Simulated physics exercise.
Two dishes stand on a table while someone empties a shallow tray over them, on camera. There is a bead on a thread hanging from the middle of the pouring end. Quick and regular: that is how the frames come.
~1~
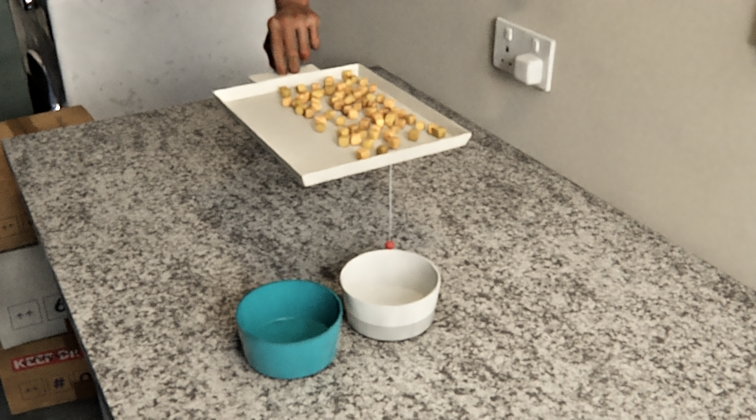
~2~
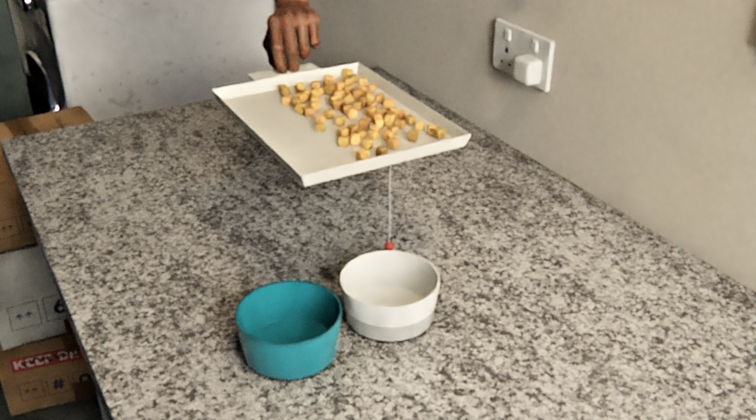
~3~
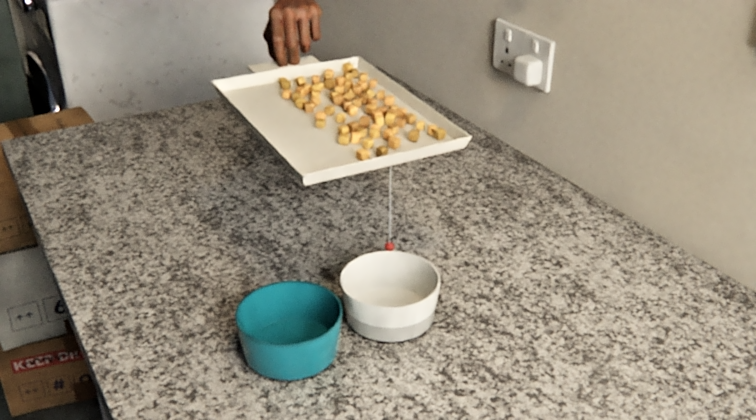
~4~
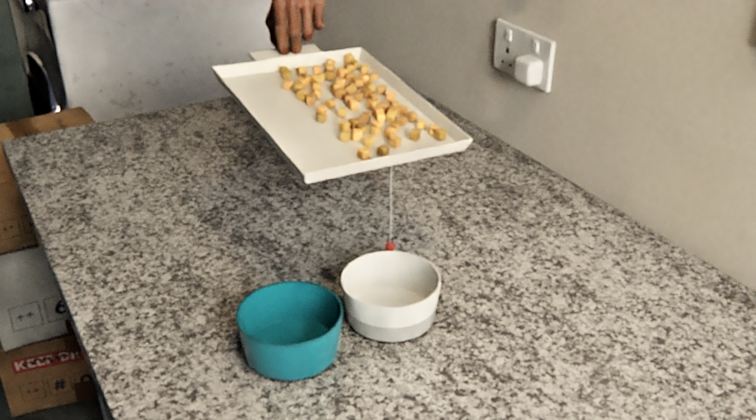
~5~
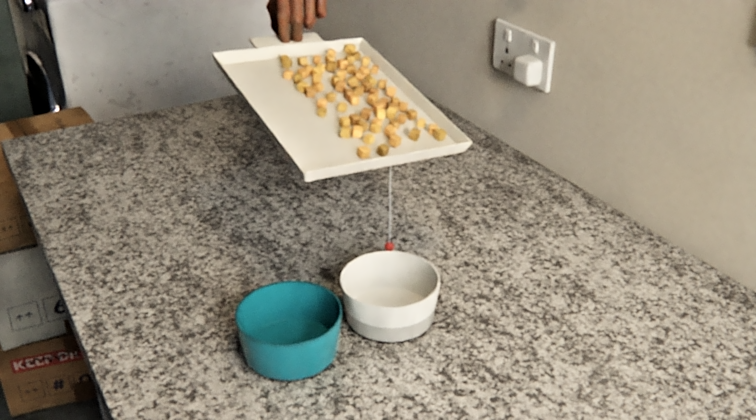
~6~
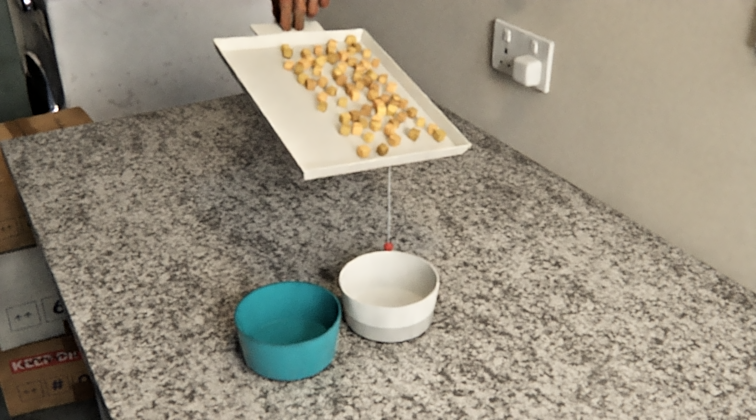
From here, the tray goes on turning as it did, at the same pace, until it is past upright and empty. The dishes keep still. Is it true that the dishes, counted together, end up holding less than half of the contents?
Minority caught.
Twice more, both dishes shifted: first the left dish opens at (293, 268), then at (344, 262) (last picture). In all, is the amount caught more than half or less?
First shift, a minority share; second shift, a majority share.
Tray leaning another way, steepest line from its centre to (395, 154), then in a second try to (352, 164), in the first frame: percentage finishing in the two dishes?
Roughly 30 percent, then 80 percent.
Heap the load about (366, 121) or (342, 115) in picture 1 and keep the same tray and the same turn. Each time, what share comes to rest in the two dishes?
About 10 % and 20 %.
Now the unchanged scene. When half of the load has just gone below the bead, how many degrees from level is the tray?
Around 100 degrees of turn.
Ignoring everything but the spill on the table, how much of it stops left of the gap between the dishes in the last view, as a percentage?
My estimate is some 0 per cent.
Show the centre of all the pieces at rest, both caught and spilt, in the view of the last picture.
Once nothing moves, the middle sits near (478, 286).
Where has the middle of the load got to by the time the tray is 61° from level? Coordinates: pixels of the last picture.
Look about (431, 128) in the last picture.
Soon, tray tipped steeply; nearly all on the tray; a stray few outside both; a small part in the air.
A while on, tray tipped past a quarter turn; about a third on the tray; about a quarter outside both; about a third in the air.
Towards the end, tray tipped past a quarter turn; a small part in the right dish; nearly all outside both.
Finally, tray tipped past a quarter turn; none in the left dish; a small part in the right dish; nearly all outside both.
